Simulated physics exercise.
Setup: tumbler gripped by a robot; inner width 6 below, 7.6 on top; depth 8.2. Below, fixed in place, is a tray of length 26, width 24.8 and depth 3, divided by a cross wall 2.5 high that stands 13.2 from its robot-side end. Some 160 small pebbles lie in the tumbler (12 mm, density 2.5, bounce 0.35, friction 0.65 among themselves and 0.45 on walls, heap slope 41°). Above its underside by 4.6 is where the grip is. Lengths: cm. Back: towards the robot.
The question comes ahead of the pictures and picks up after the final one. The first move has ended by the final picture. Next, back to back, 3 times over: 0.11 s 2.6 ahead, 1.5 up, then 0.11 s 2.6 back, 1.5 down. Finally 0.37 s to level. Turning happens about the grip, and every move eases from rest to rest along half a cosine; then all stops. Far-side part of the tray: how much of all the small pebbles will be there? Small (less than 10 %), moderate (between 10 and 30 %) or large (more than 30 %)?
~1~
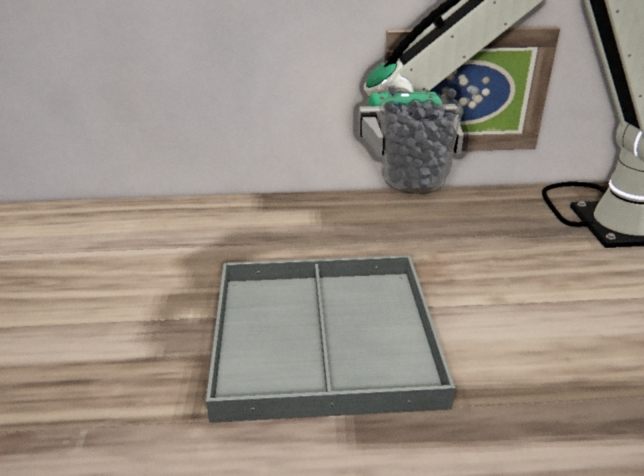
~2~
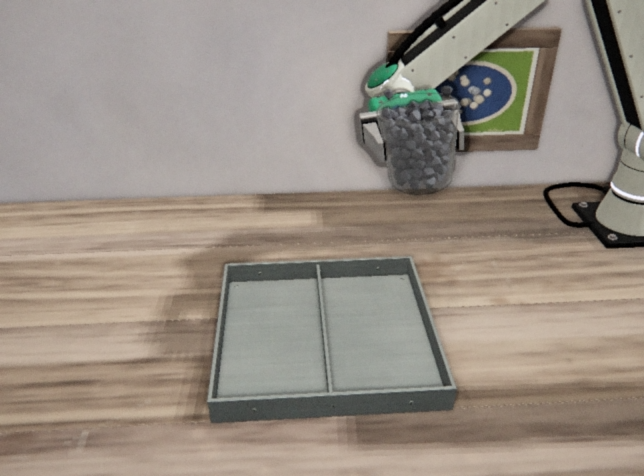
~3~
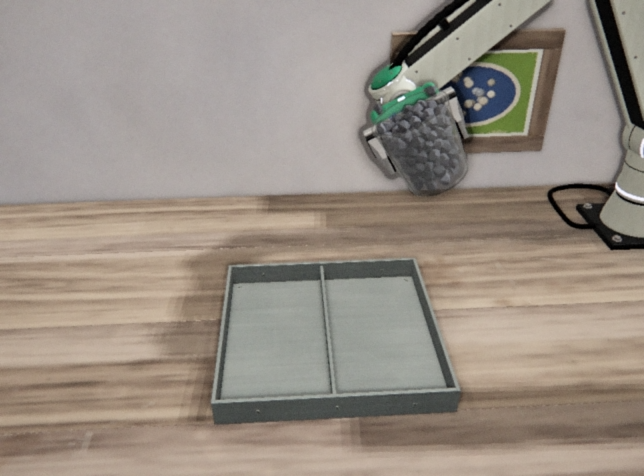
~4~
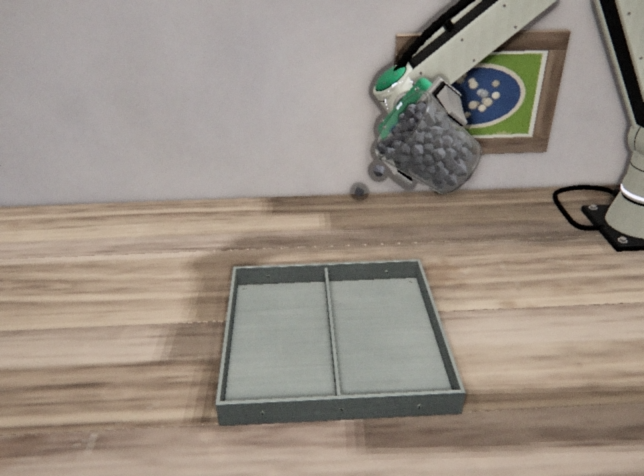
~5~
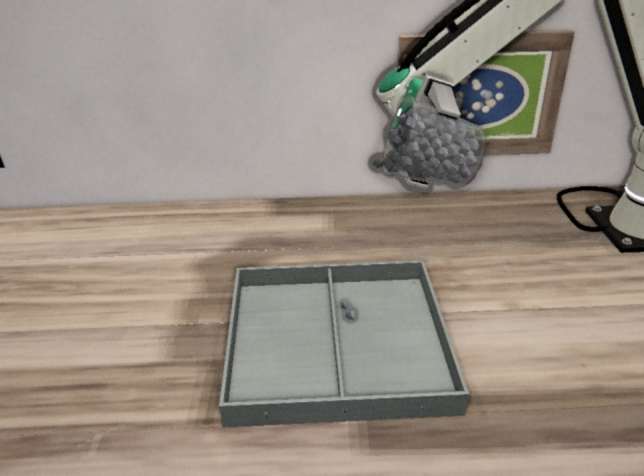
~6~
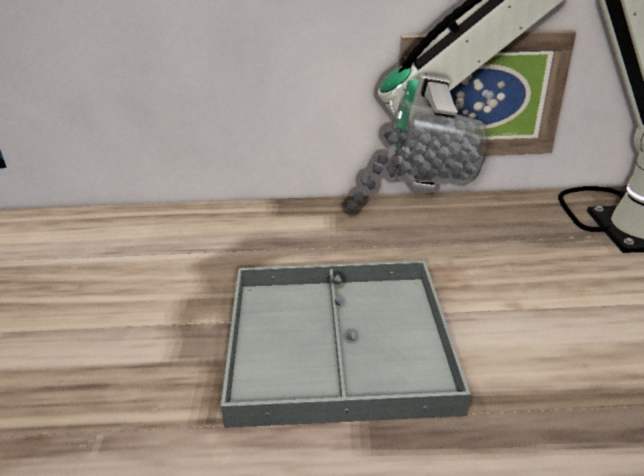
Large.
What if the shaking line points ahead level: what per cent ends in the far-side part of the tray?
Roughly 40 per cent.
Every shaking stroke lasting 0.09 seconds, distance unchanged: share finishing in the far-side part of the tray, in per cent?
Around 70 percent.
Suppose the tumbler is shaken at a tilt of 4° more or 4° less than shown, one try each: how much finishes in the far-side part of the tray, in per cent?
I'd expect close to 55 and then 40 per cent.
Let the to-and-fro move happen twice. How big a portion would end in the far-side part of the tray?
45 %.
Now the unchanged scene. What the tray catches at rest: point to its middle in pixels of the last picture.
Approximately (309, 339) in pixels.
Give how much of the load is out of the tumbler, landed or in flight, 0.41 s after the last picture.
Some 55 per cent.
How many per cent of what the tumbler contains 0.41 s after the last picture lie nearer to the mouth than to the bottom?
Some 85 percent is in that half.
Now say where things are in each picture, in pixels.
The first frame shows the tumbler middle at (418, 146), level; upper third of the load around (421, 120), from x 390 to 450, top at y 90; 155 in the tumbler.
The second frame shows the tumbler middle at (420, 146), tilted 8° forward; upper third of the load around (423, 122), from x 385 to 450, top at y 90.
The third frame shows the tumbler middle at (425, 147), tilted 27° forward; upper third of the load around (424, 125), from x 380 to 455, top at y 90.
The fourth frame shows the tumbler middle at (431, 148), tilted 52° forward; upper third of the load around (427, 127), from x 360 to 465, top at y 110; 153 in the tumbler, 2 in flight or on a rim.
The fifth frame shows the tumbler middle at (436, 147), tilted 71° forward; upper third of the load around (428, 131), from x 345 to 475, top at y 115; 153 in the tumbler, 2 in the robot-side part.
The sixth frame shows the tumbler middle at (437, 147), tilted 79° forward; upper third of the load around (438, 133), from x 335 to 475, top at y 120; 148 in the tumbler, 2 in the robot-side part, 5 in flight or on a rim.
Then, 0.41 s on, tilted 79° forward, highest piece 27 above the table; 67 in the tumbler, 46 in the far-side part, 21 in the robot-side part, 21 in flight or on a rim.
Then, 0.82 s on, tilted 47° forward, highest piece 28 above the table; 79 in the far-side part, 47 in the robot-side part, 28 in the tumbler, 1 on the table or floor.
Then, 1.23 s on, level, highest piece 26 above the table; 79 in the far-side part, 47 in the robot-side part, 28 in the tumbler, 1 on the table or floor.
Then, 2.28 s on, level, highest piece 26 above the table; 79 in the far-side part, 47 in the robot-side part, 28 in the tumbler, 1 on the table or floor.
In the end, 79 in the far-side part, 47 in the robot-side part, 28 in the tumbler, 1 on the table or floor. That is 51 % in the far-side part of the tray.
